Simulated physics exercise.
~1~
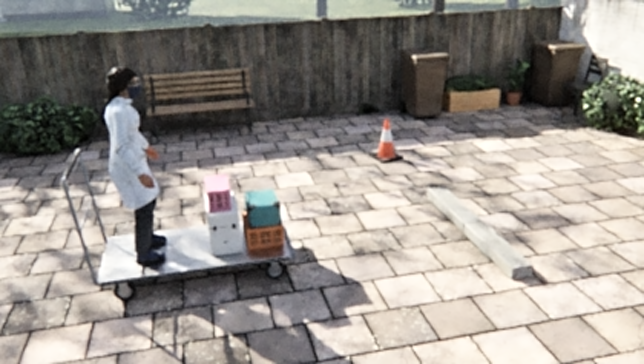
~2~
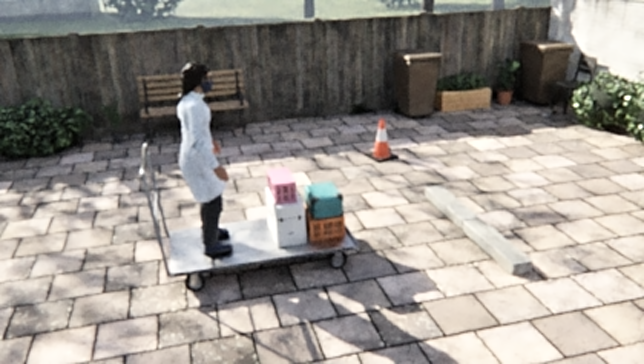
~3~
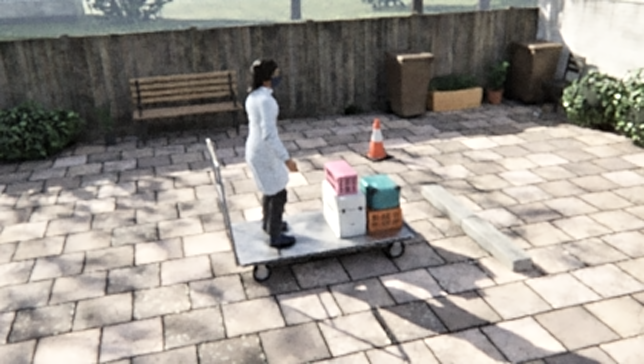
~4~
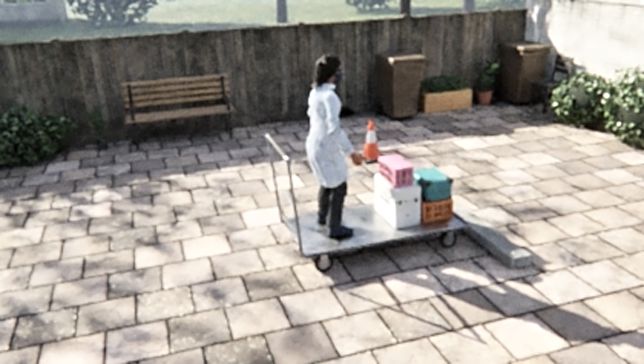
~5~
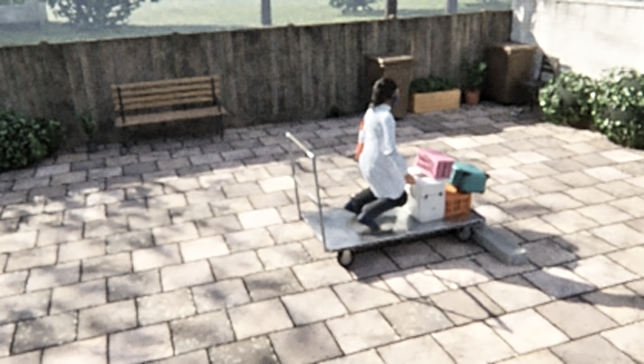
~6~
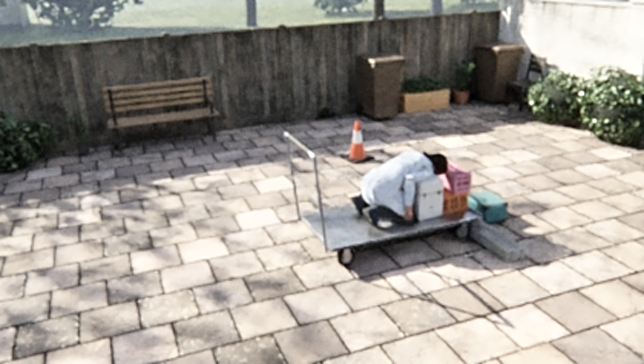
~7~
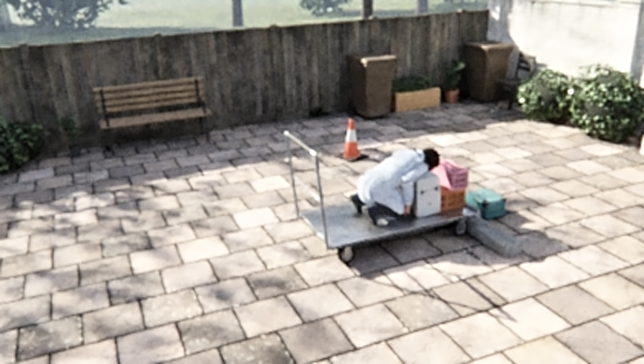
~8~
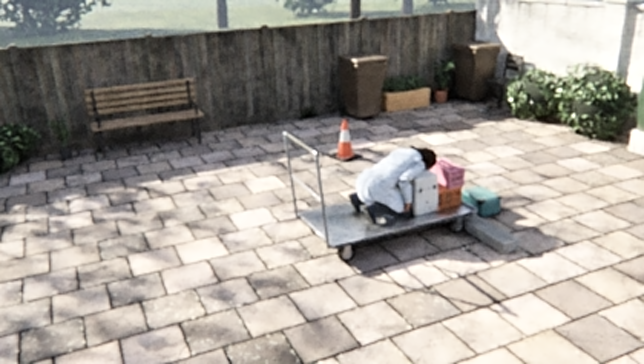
A dark-haired figure in a white coat stands on a flat grey trolley rolling right across a sunlit paved yard, seen from above as the view drifts slightly. Ahead of the figure sit a pink crate on a white box and a teal case on an orange crate, with a bench, bins and a traffic cone behind. The trolley reaches a low pale kerb and stops. The figure drops to the knees and pitches forward onto the boxes, while the pink crate tips and the teal case tumbles off the front. The figure ends slumped over the white box, the pink crate resting on the orange one and the teal case beyond the deck.
